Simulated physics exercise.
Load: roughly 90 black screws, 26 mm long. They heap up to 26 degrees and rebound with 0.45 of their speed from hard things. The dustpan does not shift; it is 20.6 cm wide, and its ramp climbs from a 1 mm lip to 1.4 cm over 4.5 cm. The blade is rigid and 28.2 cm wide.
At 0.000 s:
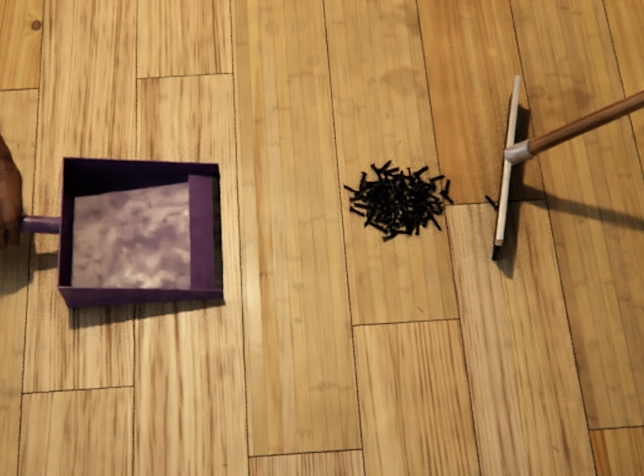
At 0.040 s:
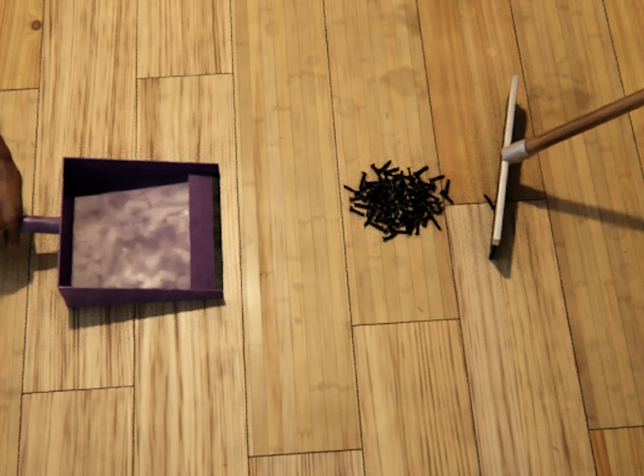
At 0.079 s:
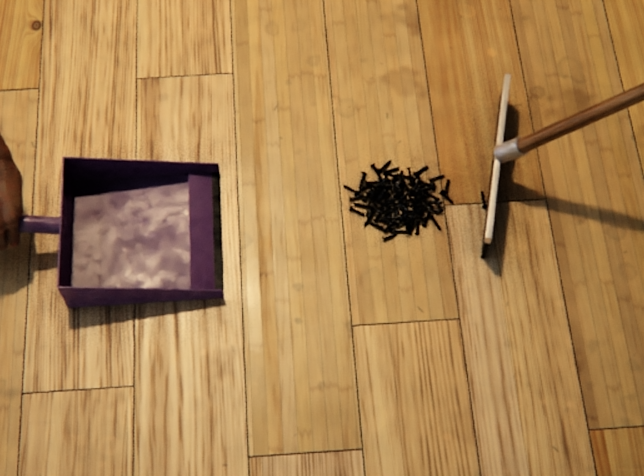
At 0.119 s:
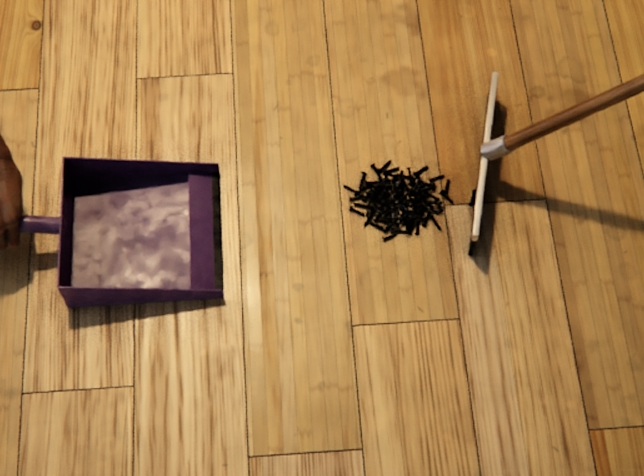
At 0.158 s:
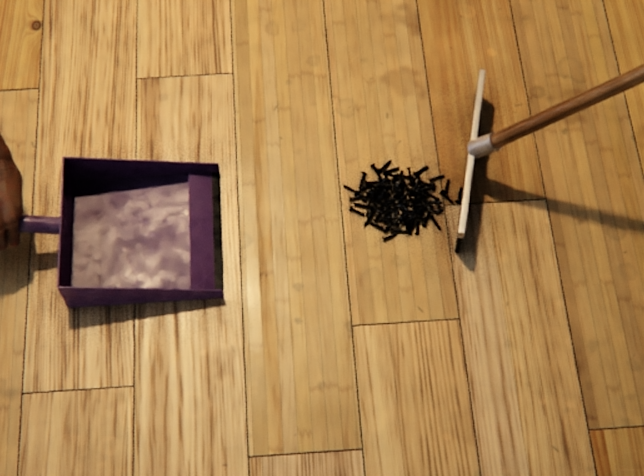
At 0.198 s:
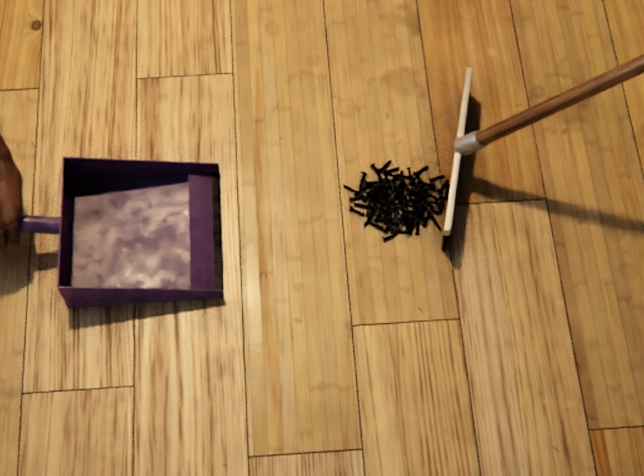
A hand holding a purple dustpan still on a wooden floor while a long-handled blade slides left to a pile of black screws.
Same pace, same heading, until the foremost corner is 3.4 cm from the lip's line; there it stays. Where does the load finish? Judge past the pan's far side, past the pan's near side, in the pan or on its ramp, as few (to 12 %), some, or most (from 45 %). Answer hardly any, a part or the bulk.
Past the pan's far side: The bulk; past the pan's near side: Hardly any; in the pan or on its ramp: Hardly any.
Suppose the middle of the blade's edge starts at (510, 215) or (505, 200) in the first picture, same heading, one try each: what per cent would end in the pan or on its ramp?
Some 5 and 0 per cent.
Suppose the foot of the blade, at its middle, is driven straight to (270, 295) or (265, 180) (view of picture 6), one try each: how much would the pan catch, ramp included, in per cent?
Some 0 and 10 per cent.
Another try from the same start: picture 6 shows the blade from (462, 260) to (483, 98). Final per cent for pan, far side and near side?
Pan 0, far 5, near 0.
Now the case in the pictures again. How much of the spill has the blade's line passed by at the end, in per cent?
About 10 per cent.
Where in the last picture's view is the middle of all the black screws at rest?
Around (235, 171).
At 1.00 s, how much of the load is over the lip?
About 10 per cent by then.
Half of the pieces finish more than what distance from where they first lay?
Roughly 26 cm.
Then, at 0.49 s, middle of the blade 21 cm from the lip; 0 % over the lip, far side 15 %, near side 0 %.
After 0.68 s, middle of the blade 12 cm from the lip; 0 % over the lip, far side 35 %, near side 0 %.
After 1.00 s, middle of the blade 7 cm from the lip; 10 % over the lip, far side 50 %, near side 0 %.
In the end, at 1.8 s, far side 50 %, near side 0 %, pan 10 %, in front of the lip or behind the blade 45 %.
